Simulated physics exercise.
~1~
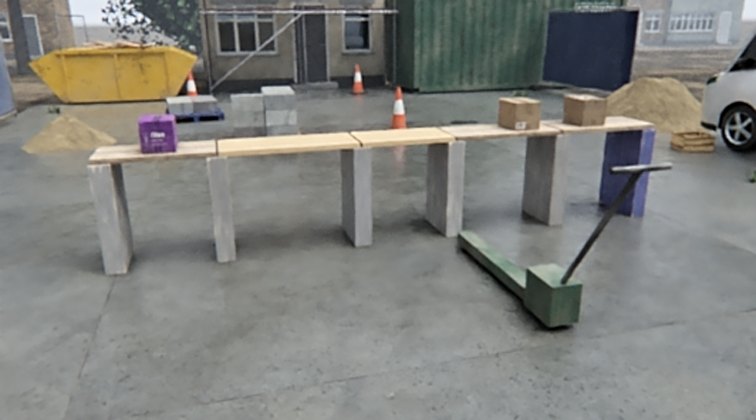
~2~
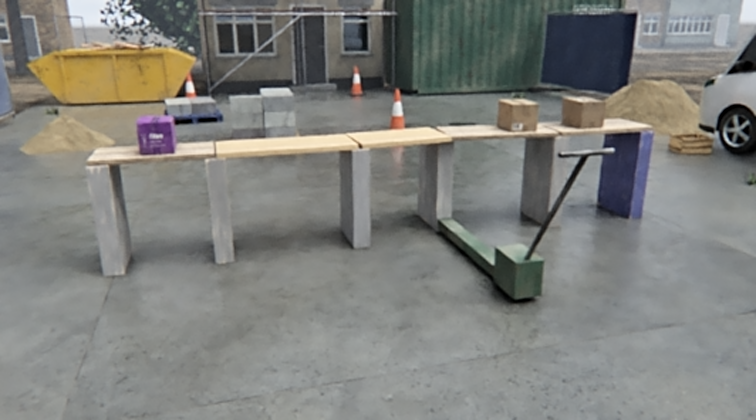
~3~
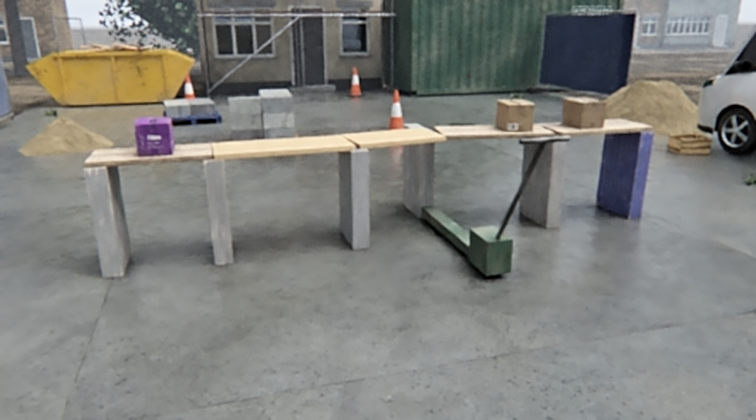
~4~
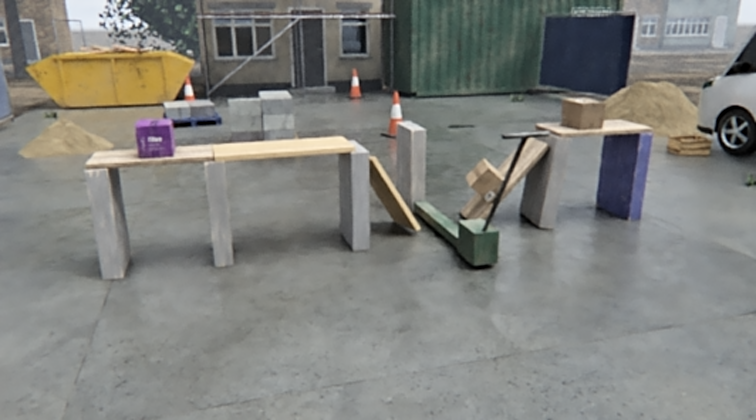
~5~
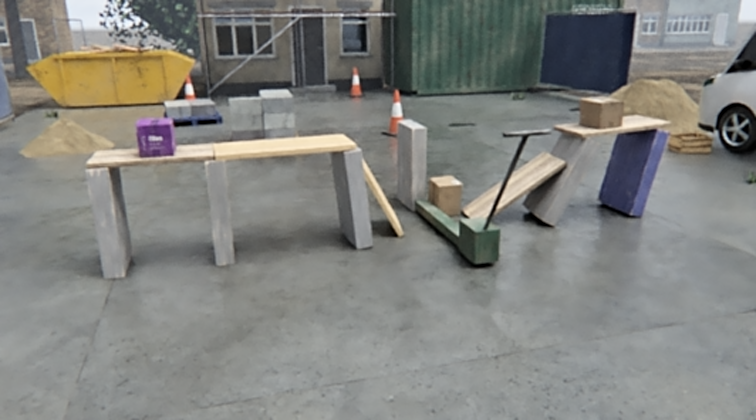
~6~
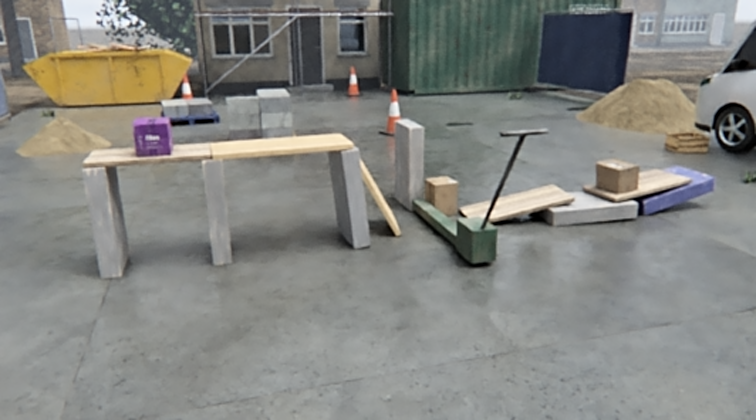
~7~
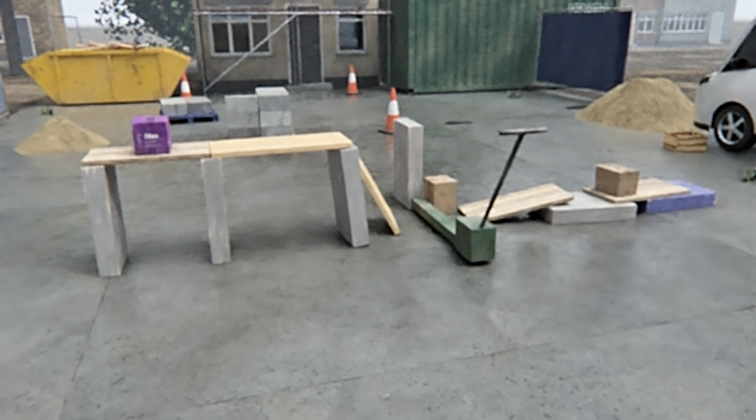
A long row of boards on grey uprights stood in a yard until a green jack slid in and shoved one upright back, dropping two boards; then the right end toppled, blue upright included, while the purple carton stayed up on the left.
